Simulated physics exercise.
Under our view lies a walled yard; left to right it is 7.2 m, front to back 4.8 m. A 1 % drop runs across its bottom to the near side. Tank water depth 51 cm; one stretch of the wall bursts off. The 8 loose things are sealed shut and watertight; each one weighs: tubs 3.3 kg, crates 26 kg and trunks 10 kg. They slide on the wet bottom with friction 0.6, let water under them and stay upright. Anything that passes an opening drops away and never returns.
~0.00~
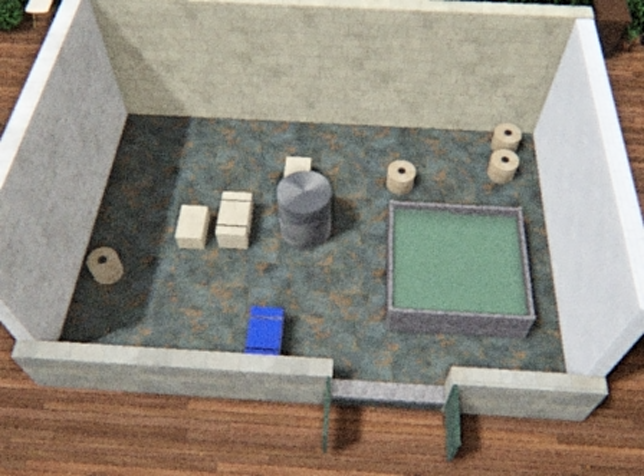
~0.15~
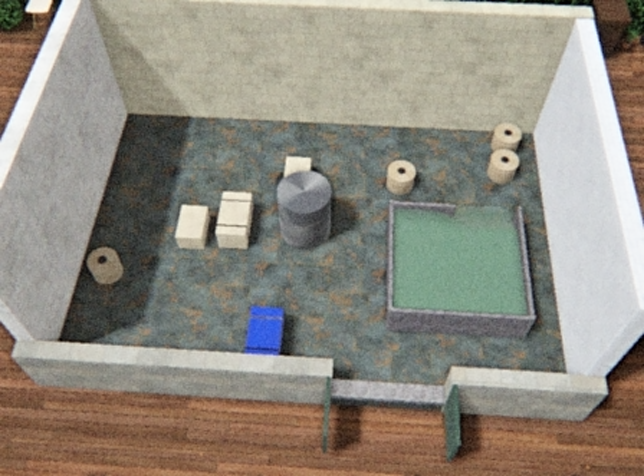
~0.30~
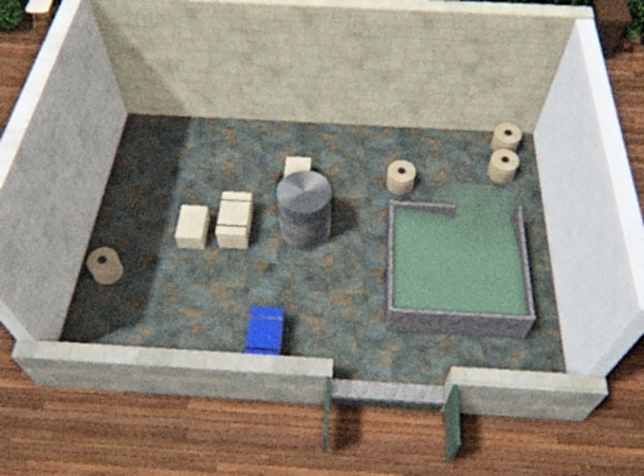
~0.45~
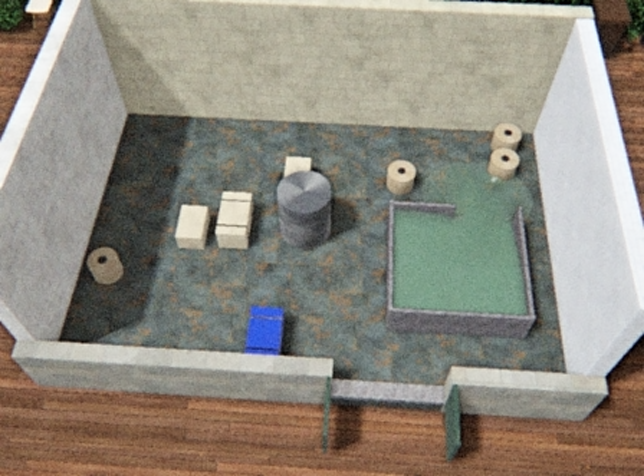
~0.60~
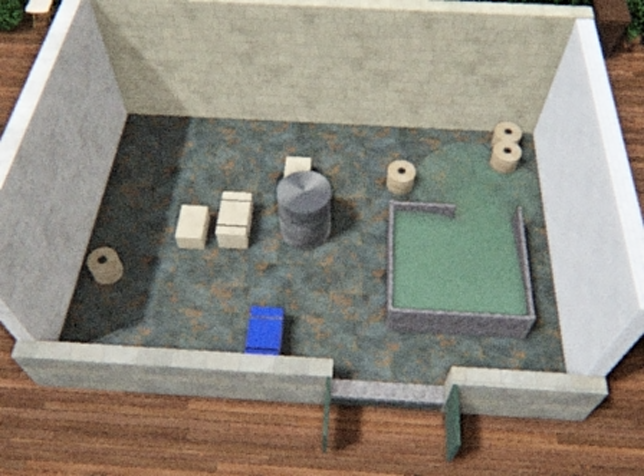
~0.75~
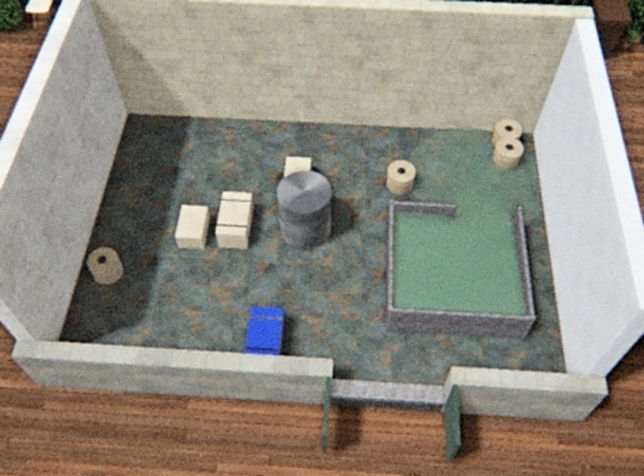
In a walled yard, green water pours through a gap in a tank's back wall and spreads.
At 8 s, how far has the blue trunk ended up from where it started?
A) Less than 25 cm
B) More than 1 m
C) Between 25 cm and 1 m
Answer: A.
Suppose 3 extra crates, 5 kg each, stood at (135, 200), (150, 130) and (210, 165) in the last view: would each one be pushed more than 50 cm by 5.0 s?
Within it, within it, beyond it.
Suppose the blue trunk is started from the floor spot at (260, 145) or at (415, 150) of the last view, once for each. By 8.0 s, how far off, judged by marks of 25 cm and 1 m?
Order of tries: It is flushed away; it is flushed away.
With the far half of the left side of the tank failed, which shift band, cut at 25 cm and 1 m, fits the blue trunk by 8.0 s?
Well, the blue trunk is flushed away.
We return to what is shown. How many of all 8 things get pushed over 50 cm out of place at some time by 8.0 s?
Total: 5.
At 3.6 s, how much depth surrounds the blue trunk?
0 cm, roughly.
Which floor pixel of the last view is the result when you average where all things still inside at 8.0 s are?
At about (265, 237).
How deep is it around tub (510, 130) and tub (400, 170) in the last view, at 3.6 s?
First about 15 cm, second about 2 cm.
After 1.6 s the blue trunk is near (264, 333), 0.0 m from its start, aground; 0 of 8 are out; 2 afloat.
After 3.6 s the blue trunk is near (264, 333), 0.0 m from its start, aground; 0 of 8 are out; 2 afloat.
After 5.6 s the blue trunk is near (264, 333), 0.0 m from its start, aground; 0 of 8 are out; 2 afloat.
After 8.0 s the blue trunk is near (264, 333), 0.0 m from its start, aground; 0 of 8 are out; 4 afloat.
